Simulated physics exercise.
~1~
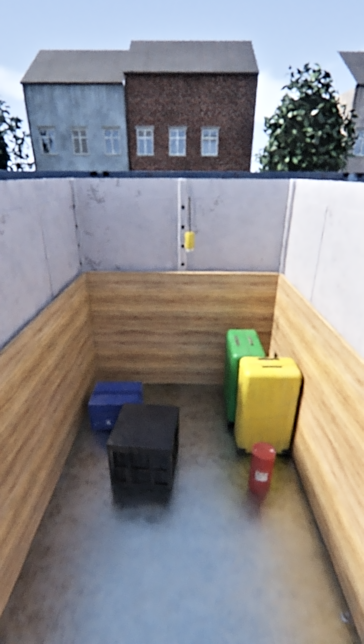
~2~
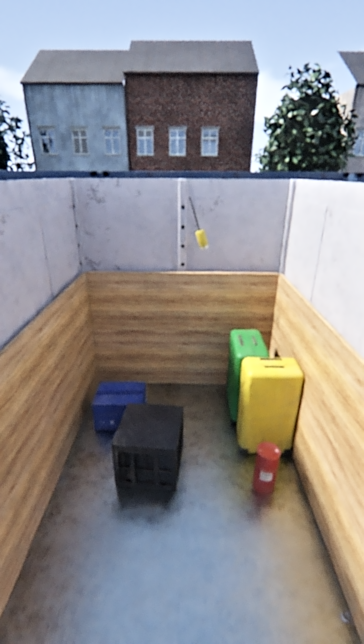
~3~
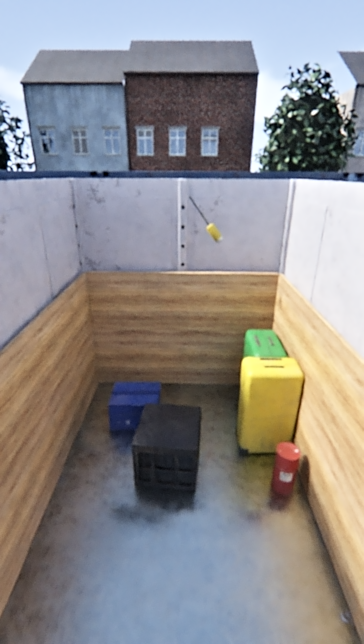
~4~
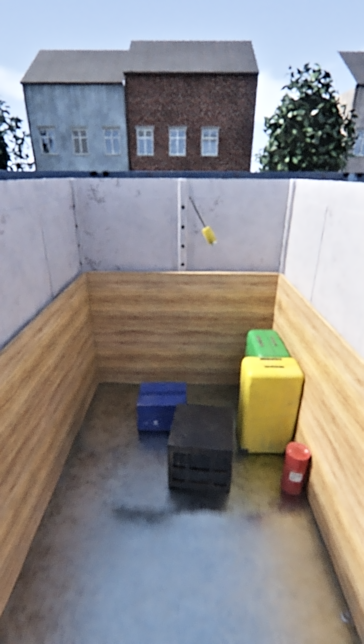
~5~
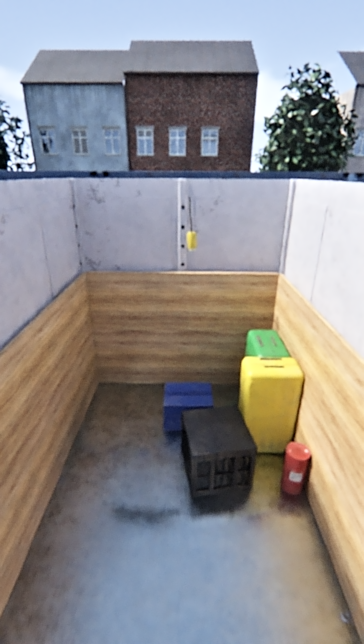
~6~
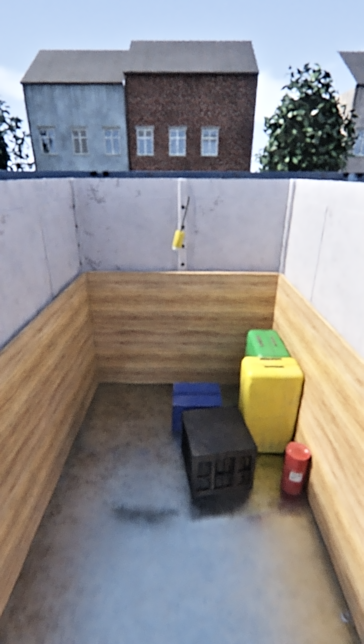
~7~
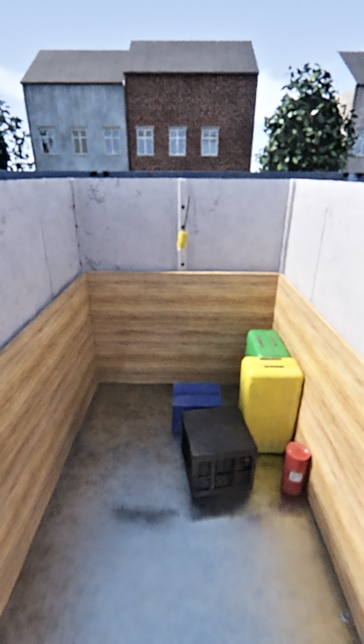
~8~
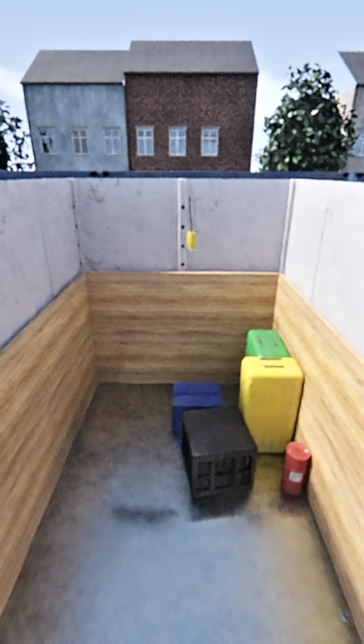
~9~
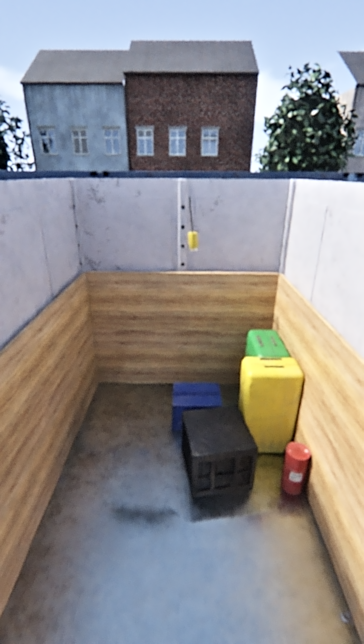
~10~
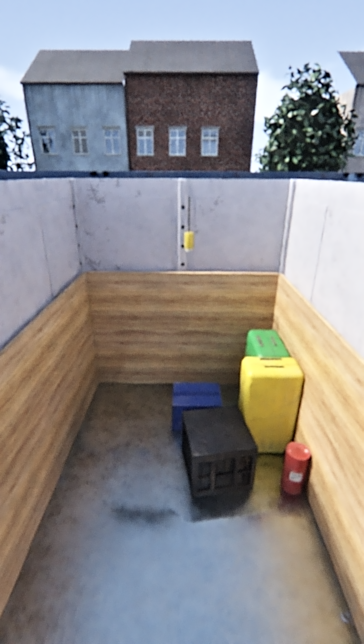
A black chest and a blue box slid well to the right across the floor as the hanging yellow lamp swung, while a red canister and green case shifted slightly right; all ended upright near the yellow case, which never moved.
